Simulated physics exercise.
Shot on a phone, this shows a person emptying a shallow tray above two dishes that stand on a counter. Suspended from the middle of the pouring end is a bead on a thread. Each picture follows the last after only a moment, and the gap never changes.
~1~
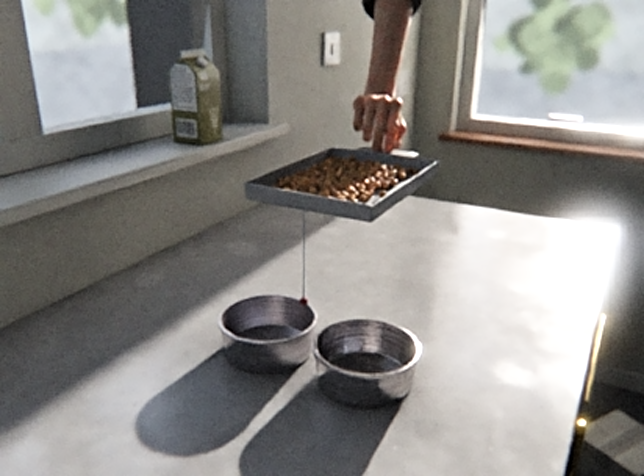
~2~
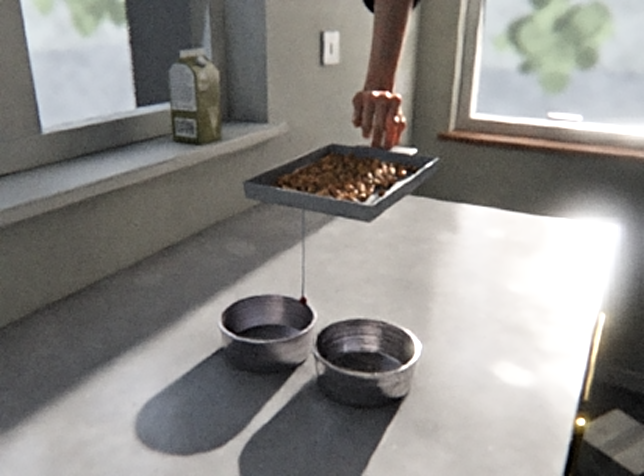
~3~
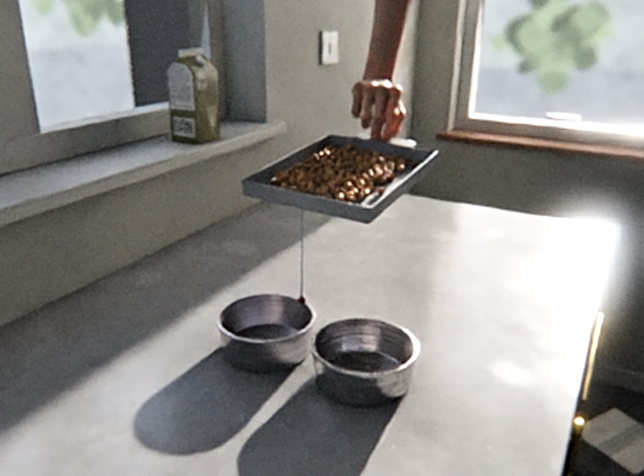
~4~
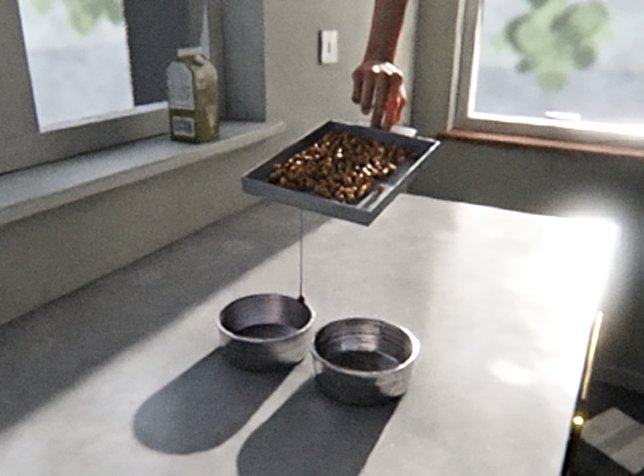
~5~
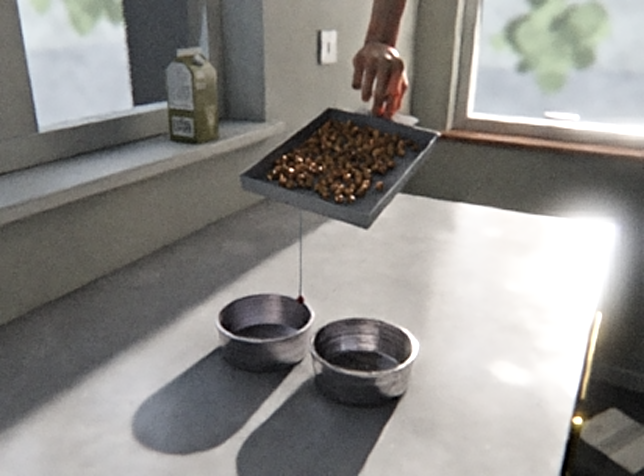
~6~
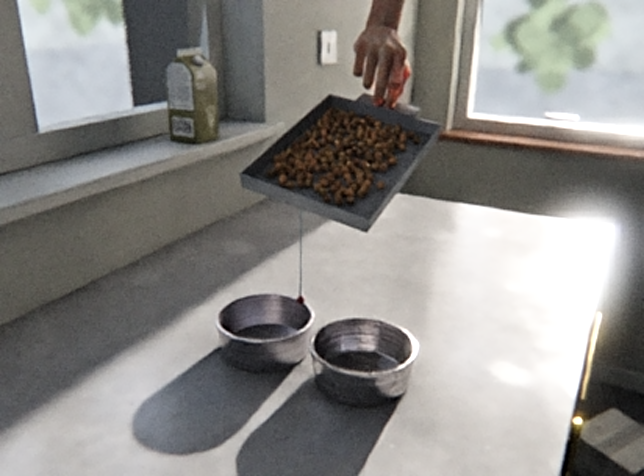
The footage shows a hand holding a shallow tray of roasted chickpeas above two metal dishes on a sunlit counter, then gradually raising the tray's far side and angling it toward the viewer, its right front corner dipping lowest.
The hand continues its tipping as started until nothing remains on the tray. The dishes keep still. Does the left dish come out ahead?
No, the right dish gets more.
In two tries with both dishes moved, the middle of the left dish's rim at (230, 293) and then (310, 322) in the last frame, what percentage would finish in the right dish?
In order, 50 % and 20 %.
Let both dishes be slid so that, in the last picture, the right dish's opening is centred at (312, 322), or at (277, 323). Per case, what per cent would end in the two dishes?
About 50 per cent, then about 20 per cent.
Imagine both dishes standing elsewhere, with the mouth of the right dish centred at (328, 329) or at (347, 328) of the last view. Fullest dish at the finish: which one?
The right-placed dish first, the right-placed dish second.
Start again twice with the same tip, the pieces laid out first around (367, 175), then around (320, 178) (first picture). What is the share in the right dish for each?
Some 90 and then some 80 per cent.
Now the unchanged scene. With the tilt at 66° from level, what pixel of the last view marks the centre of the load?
Its middle sits at about pixel (347, 188).
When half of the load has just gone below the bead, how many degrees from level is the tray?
Roughly 115 degrees at that moment.
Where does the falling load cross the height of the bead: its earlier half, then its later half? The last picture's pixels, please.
Initially about (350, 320); subsequently about (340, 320).
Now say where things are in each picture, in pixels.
In the first frame, corners of the pouring end near (246, 183) and (372, 205), level; middle of the load near (343, 177), roasted chickpeas; left dish near (241, 352); right dish near (343, 386); bead on its thread near (304, 301).
In the second frame, corners of the pouring end near (245, 182) and (371, 205), level; middle of the load near (342, 174).
In the third frame, corners of the pouring end near (244, 180) and (370, 207), tipped barely, lowest at the right corner; middle of the load near (341, 169).
In the fourth frame, corners of the pouring end near (243, 177) and (369, 210), tipped a little, lowest at the right corner; middle of the load near (341, 161).
In the fifth frame, corners of the pouring end near (242, 175) and (368, 214), tipped clearly, lowest at the right corner; middle of the load near (340, 154).
In the sixth frame, corners of the pouring end near (242, 173) and (368, 218), tipped clearly, lowest at the right corner; middle of the load near (341, 149), a little on the move; left dish near (238, 351); right dish near (340, 384).
Shortly afterwards, tray tipped steeply; all but a few on the tray; only a few in the air.
Next, tray tipped past a quarter turn; the bulk on the tray; a little in the right dish; only a few outside both; a little in the air.
Some moments later, tray tipped past a quarter turn; the bulk in the right dish; only a few in the left dish; near a quarter outside both.
In the end, tray tipped past a quarter turn; the bulk in the right dish; only a few in the left dish; near a quarter outside both.
